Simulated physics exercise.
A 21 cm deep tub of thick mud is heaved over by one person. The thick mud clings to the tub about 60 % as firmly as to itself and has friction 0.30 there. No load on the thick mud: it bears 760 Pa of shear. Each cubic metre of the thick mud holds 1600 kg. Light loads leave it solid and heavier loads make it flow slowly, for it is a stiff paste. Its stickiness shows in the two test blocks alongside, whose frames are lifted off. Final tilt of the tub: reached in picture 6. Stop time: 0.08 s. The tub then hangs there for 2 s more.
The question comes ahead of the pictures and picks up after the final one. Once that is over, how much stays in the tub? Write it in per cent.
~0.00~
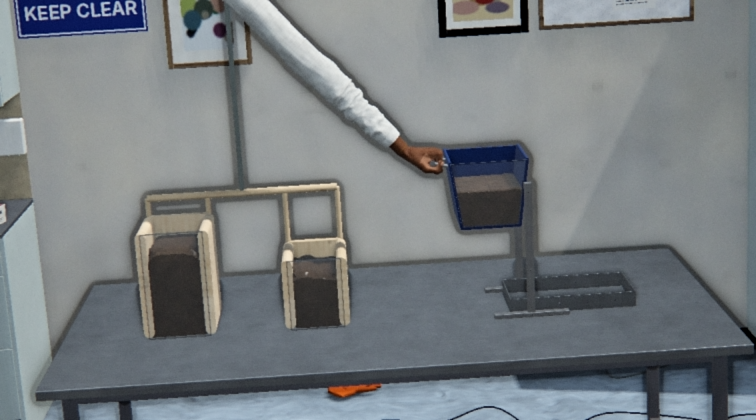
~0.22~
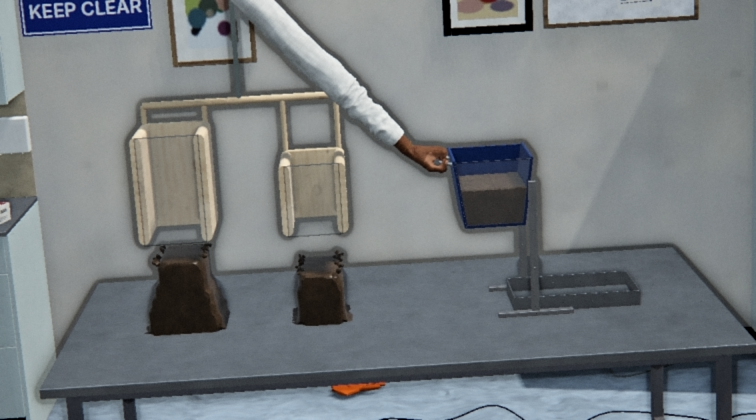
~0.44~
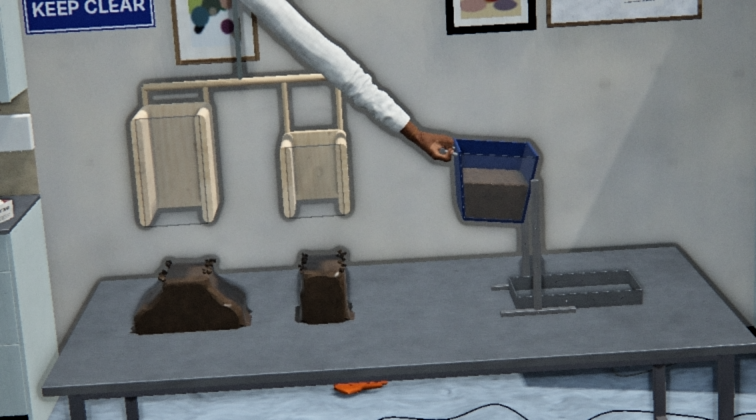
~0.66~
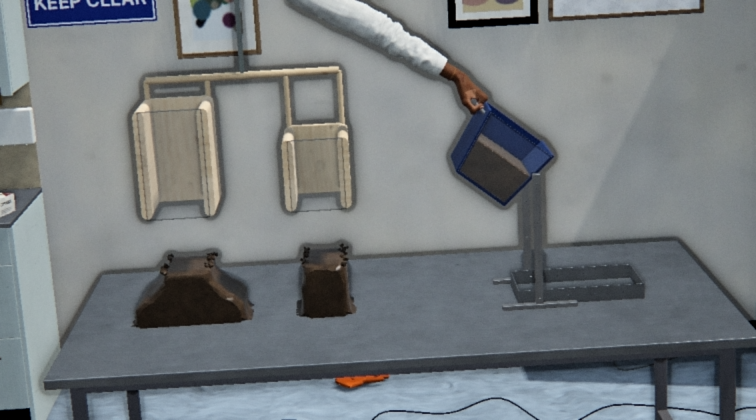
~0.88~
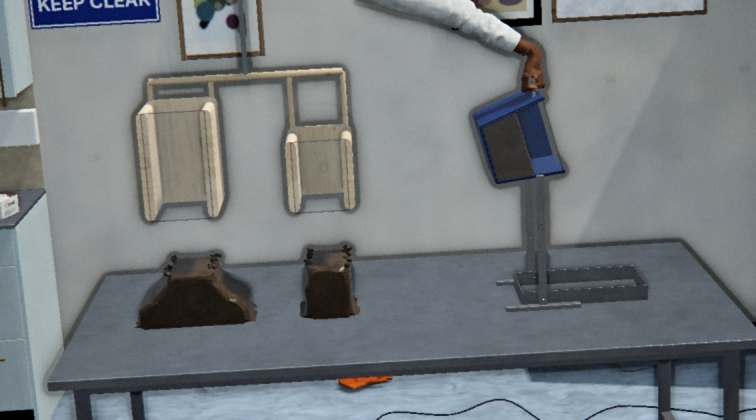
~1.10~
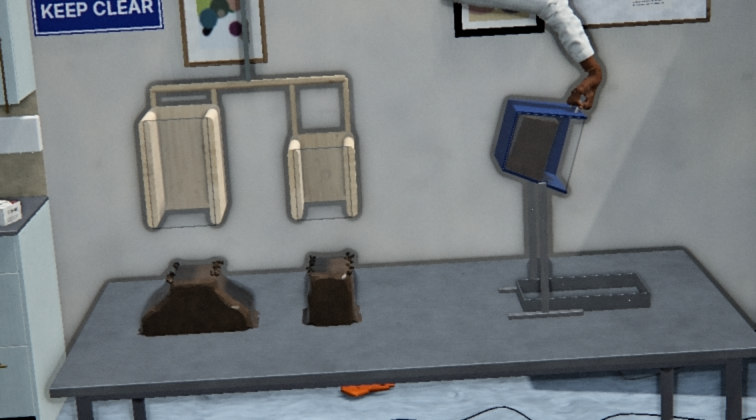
Some 0 percent stays.
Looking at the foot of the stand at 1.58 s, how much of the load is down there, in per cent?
About 0 per cent.
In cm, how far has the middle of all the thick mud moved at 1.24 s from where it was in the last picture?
Some 7 cm.
By 1.24 s, the tub is at 106 degrees and holds 100 %.
By 1.41 s, the tub is at 106 degrees and holds 37 %.
By 1.58 s, the tub is at 106 degrees and holds 0 %.
By 1.75 s, the tub is at 106 degrees and holds 0 %.
By 3.10 s, at the end, the tub is at 106 degrees and holds 0 %.
